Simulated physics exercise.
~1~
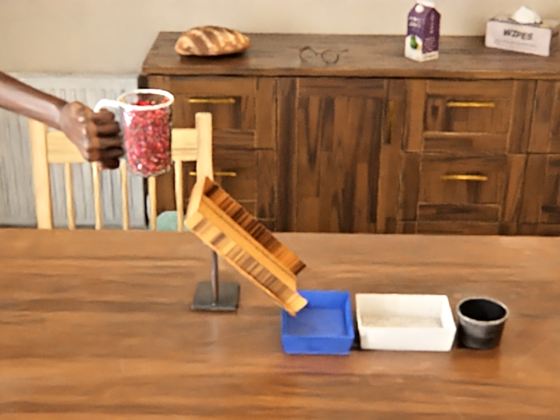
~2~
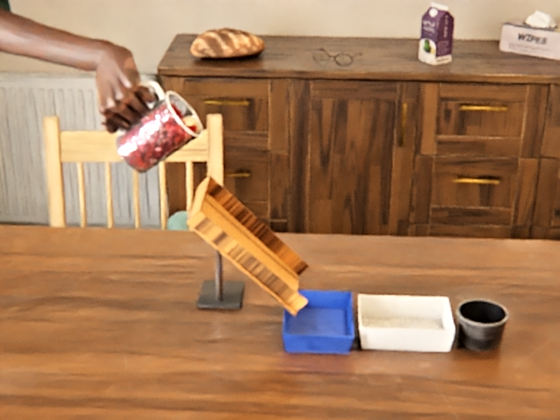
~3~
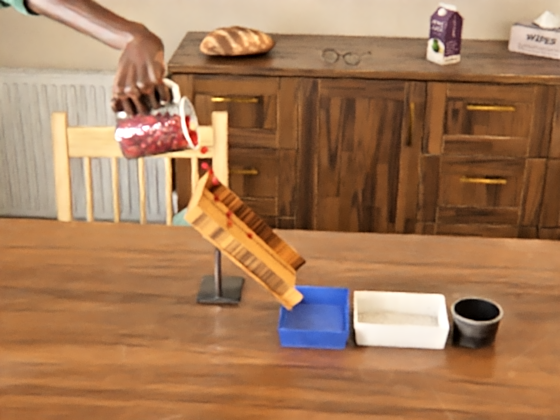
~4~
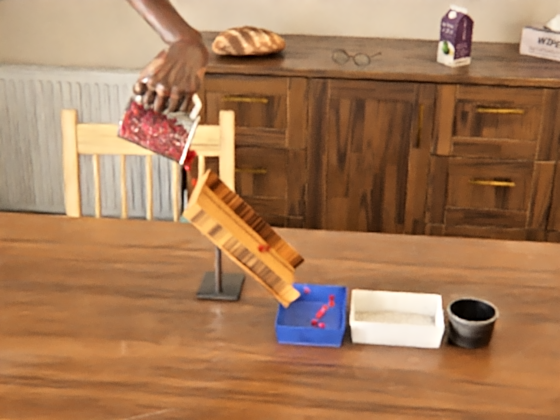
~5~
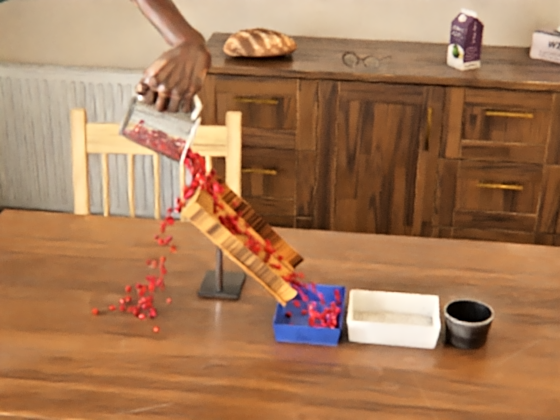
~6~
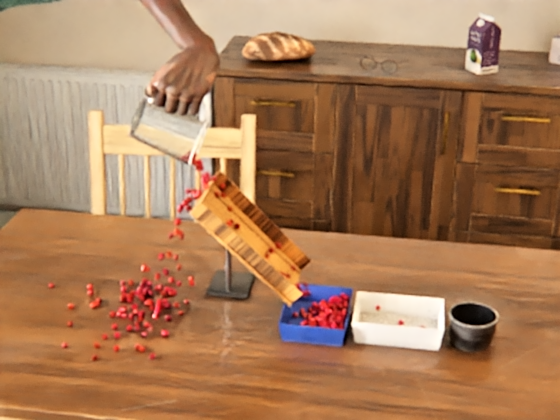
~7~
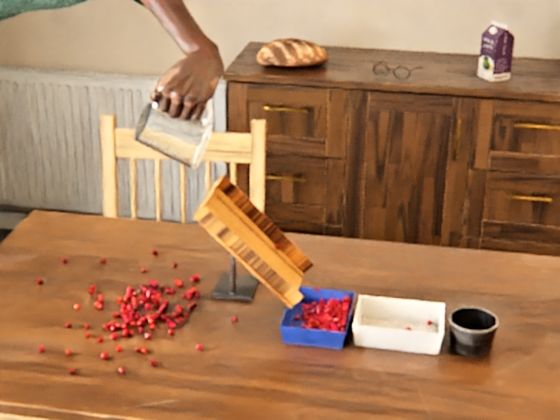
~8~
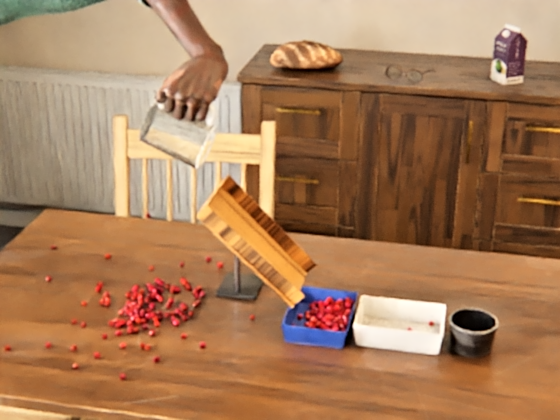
At the start, a hand holds a clear cup full of red cranberries above a fixed wooden slope on a table, with a blue tin, a white tin and a black dish lined up at its foot. The hand tips the cup toward the slope, and a few berries begin to slide down into the blue tin. As the cup tilts further, a rush of berries pours out, some running down the slope and many spilling onto the table to the left. The cup empties, leaving a pile in the blue tin and a wide scatter on the tabletop.
